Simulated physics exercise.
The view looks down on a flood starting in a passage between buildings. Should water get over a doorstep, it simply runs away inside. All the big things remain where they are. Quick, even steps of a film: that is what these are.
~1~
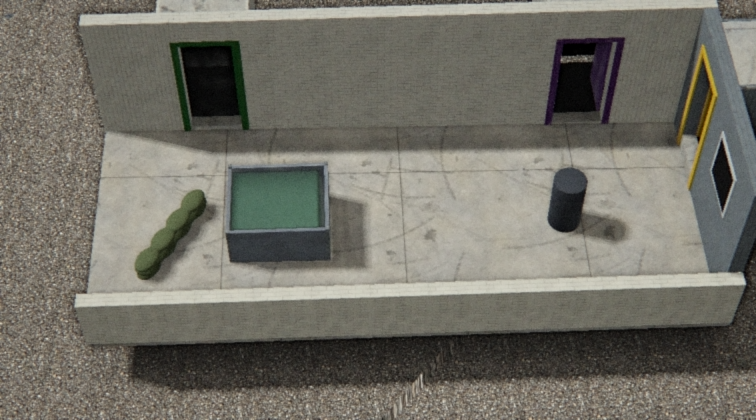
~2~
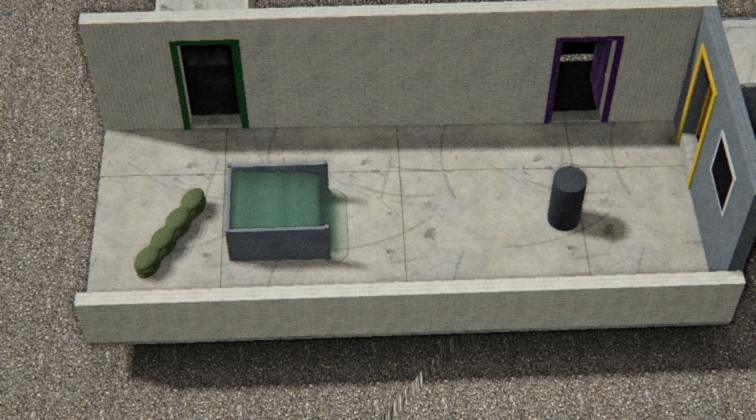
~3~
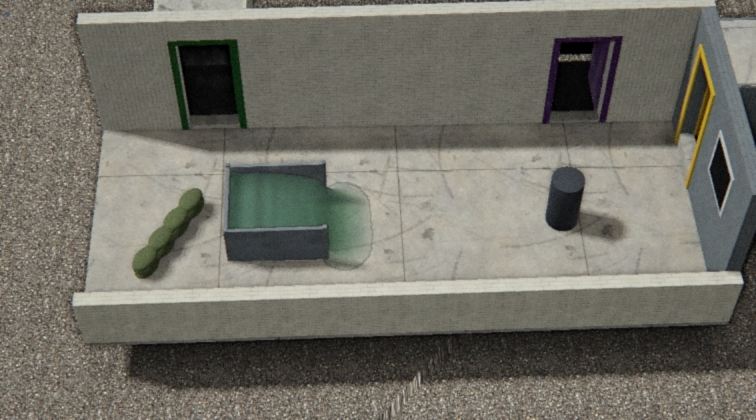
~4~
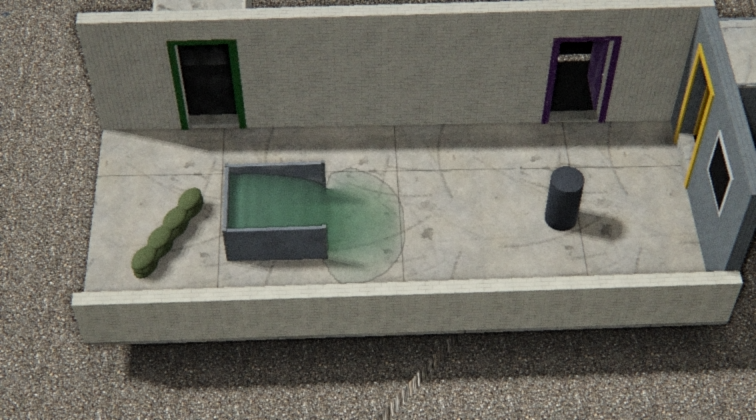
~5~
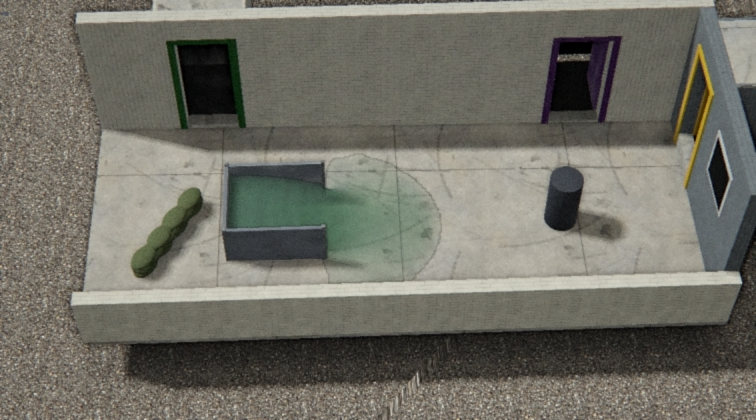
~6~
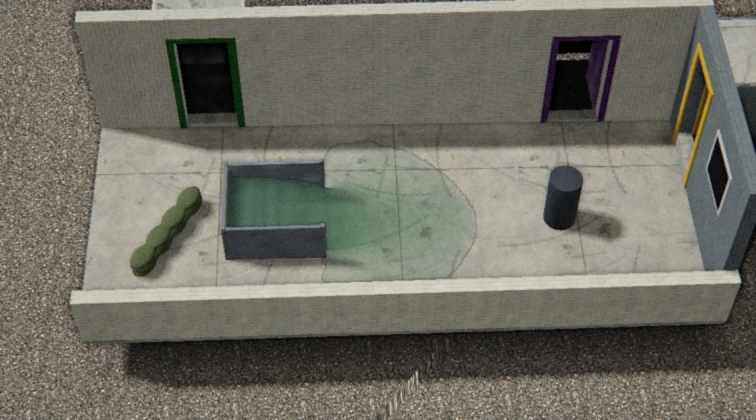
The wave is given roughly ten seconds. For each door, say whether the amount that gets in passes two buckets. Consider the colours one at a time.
Yellow door: No, green door: No, purple door: Yes.
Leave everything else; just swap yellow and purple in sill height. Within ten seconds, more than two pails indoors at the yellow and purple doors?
After the swap, the yellow door overshoots and the purple door falls short.
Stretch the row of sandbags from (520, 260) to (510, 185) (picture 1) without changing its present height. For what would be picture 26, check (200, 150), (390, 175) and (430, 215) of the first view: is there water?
First spot stays unwetted, second gets soaked, third gets soaked.
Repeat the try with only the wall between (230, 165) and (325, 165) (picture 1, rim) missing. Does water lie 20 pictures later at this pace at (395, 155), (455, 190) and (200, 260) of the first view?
First soaked, second soaked, third unwetted.
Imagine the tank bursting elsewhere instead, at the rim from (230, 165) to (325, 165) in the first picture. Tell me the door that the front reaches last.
Last in line is the yellow one.
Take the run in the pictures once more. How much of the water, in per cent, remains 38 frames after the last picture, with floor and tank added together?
Roughly 96 percent.
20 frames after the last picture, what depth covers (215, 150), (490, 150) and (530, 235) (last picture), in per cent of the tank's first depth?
About 0, 4 and 6 percent, in that order.
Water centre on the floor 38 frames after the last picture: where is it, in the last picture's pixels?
Centre point: Around (570, 205).
A moment on, water covers 40 % of the floor; the yellow door not reached, the green door not reached, the purple door not reached.
Next, water covers 55 % of the floor; the yellow door wet at the sill, nothing in, the green door not reached, the purple door wet at the sill, nothing in.
Then, water covers 55 % of the floor; the yellow door wet at the sill, nothing in, the green door not reached, the purple door under two buckets in.
Later, water covers 50 % of the floor; the yellow door wet at the sill, nothing in, the green door not reached, the purple door over two buckets in.
In the end, water covers 65 % of the floor; the yellow door wet at the sill, nothing in, the green door not reached, the purple door over two buckets in.
